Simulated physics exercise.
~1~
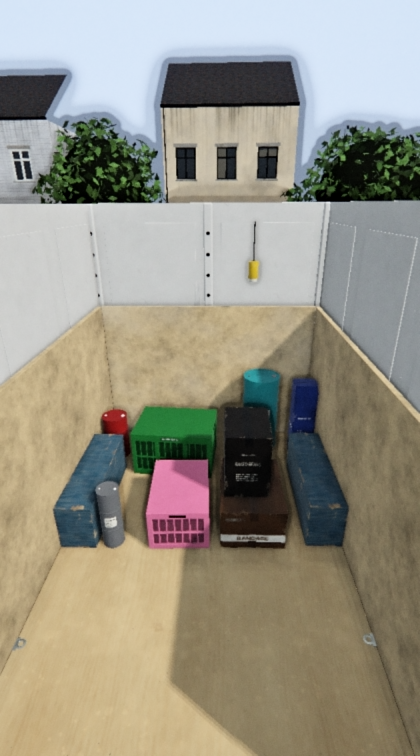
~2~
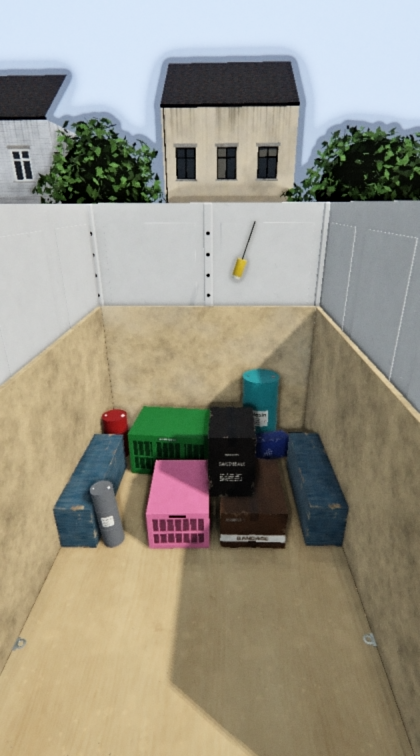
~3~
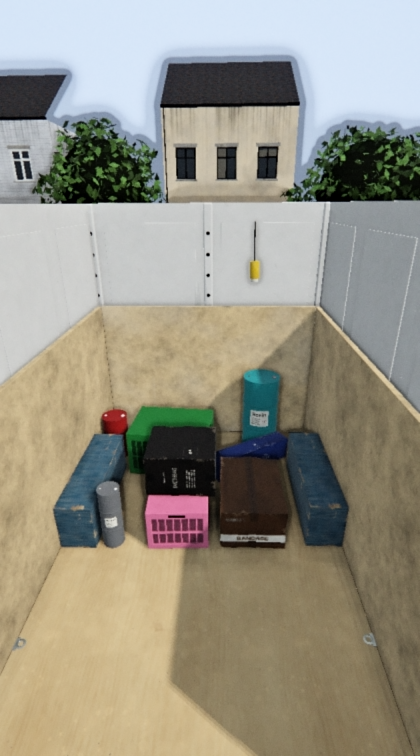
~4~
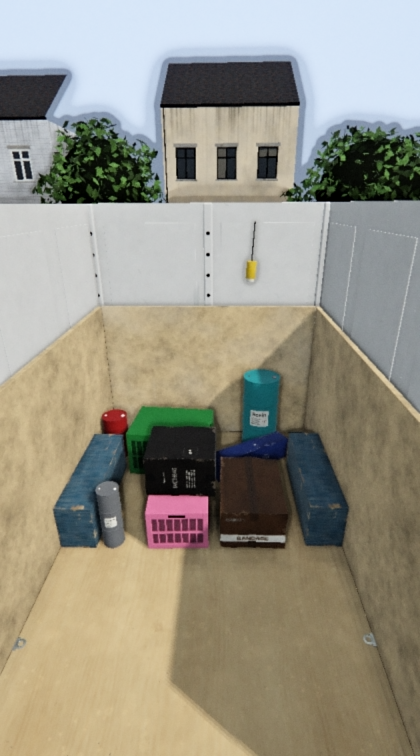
Black box sliding left and toppling beside a pink chest in a van's load bay, after a blue box falls, both left lying over.
